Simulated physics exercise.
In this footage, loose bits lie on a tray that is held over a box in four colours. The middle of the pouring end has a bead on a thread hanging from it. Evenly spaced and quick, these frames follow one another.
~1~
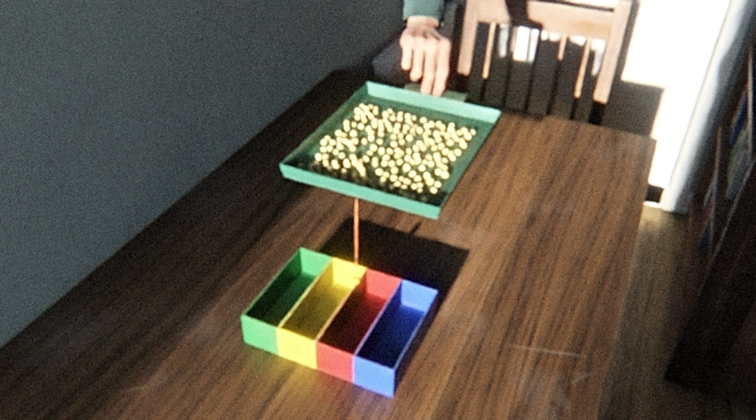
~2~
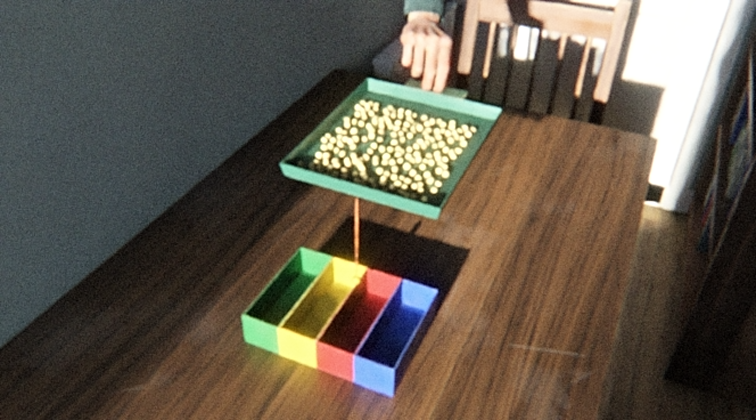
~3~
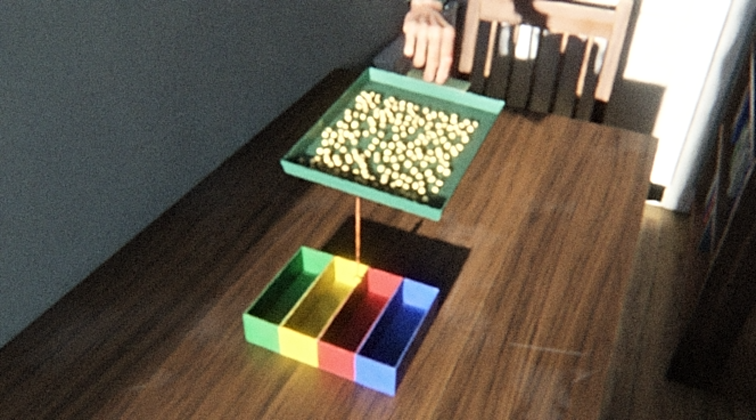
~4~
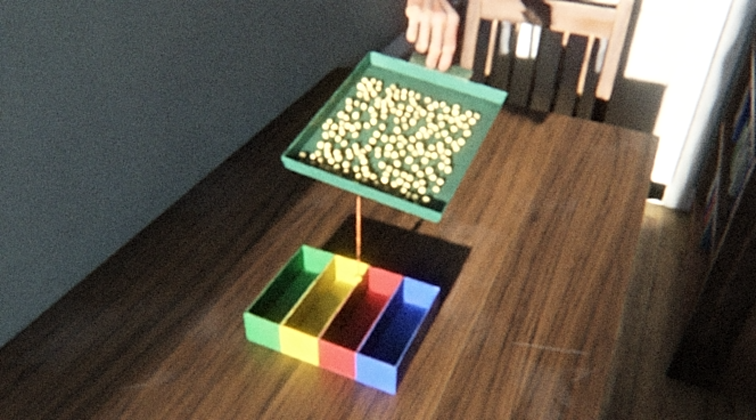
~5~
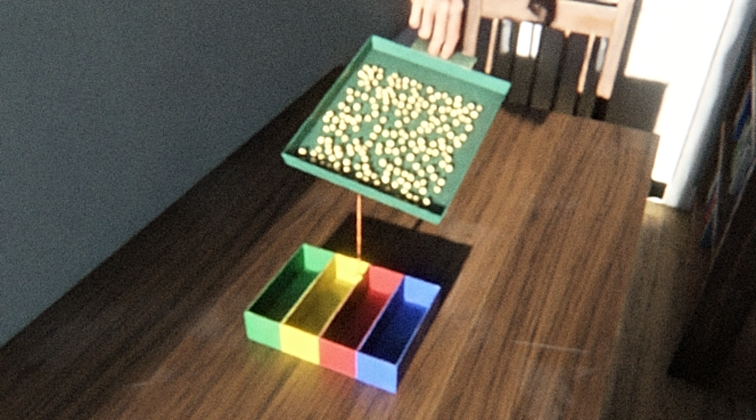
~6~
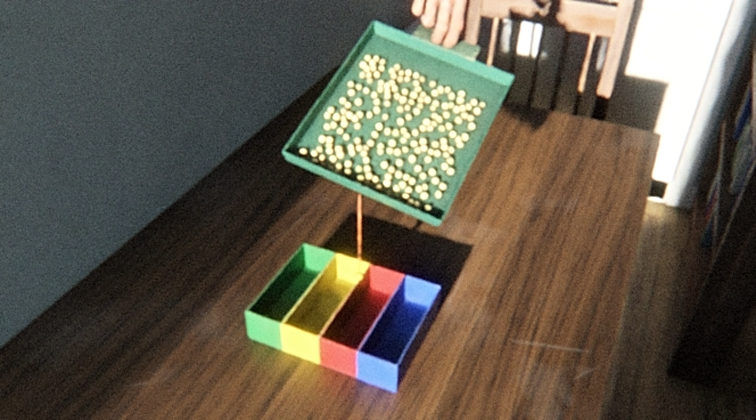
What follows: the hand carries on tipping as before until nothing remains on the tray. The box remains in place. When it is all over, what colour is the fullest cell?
It is the blue one.
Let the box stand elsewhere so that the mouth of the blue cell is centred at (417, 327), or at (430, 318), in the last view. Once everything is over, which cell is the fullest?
Blue, then the blue cell.
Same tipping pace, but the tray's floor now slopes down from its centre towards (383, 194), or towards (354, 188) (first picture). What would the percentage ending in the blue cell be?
First case around 50 per cent, second case 10 per cent.
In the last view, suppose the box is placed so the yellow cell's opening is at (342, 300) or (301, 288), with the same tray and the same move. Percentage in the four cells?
The first yields 90 per cent and the second 10 per cent.
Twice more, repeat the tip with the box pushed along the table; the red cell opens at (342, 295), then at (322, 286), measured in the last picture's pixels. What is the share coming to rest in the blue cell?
Roughly 10% first, roughly 0% second.
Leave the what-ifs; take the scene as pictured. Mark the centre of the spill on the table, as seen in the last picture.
Their resting centre is at about (462, 369).
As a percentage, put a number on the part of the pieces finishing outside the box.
30 per cent.
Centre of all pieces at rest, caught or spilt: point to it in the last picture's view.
About (410, 331).
Soon after the last picture, tray tipped steeply; most on the tray; a stray few in the blue cell; a small part falling or outside the box.
A little later, tray tipped past a quarter turn; a small part on the tray; about a third in the blue cell; a stray few in the red cell; about half falling or outside the box.
Later still, tray tipped past a quarter turn; about two thirds in the blue cell; a stray few in the red cell; about a quarter falling or outside the box.
At rest, tray tipped past a quarter turn; about two thirds in the blue cell; a stray few in the red cell; none in the yellow cell; none in the green cell; about a quarter outside the box.
